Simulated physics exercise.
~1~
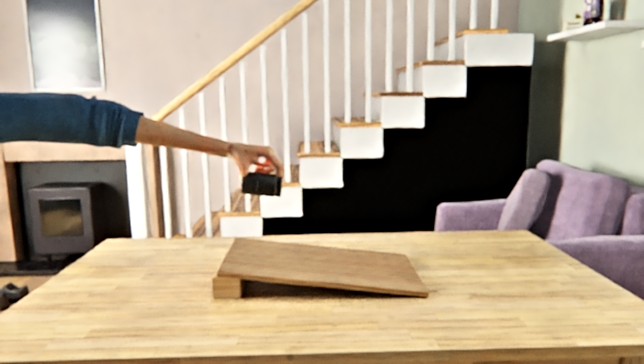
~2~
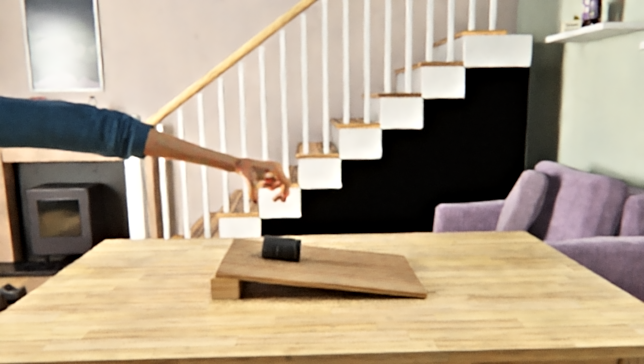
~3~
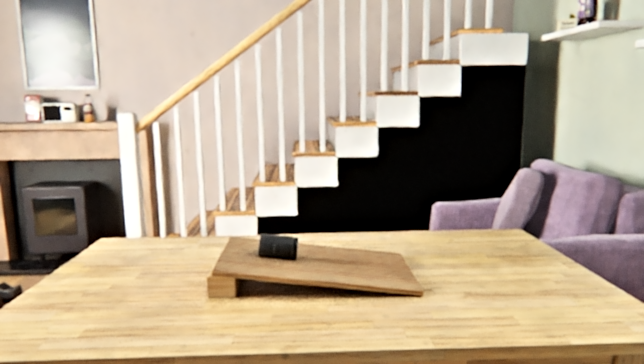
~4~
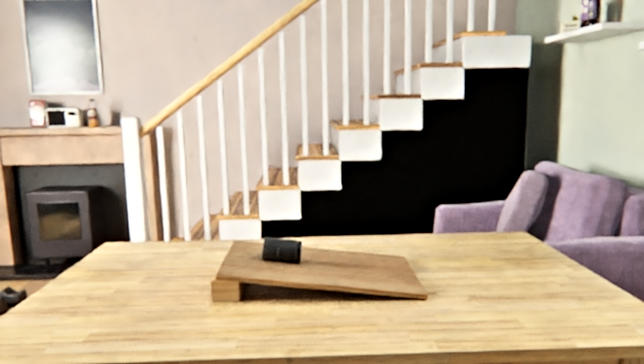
A small black jar, held on its side by a hand reaching in from the left, hovers above a tilted wooden board on a pale wooden table. The slightly swaying view faces a living room with a white-railed staircase behind, a stove at the left and a purple sofa at the right. The hand lowers the jar onto the upper part of the board, which slopes down to the right, then lets go. The arm draws back out of sight to the left. The jar neither rolls nor slides, and it ends resting where it was placed.
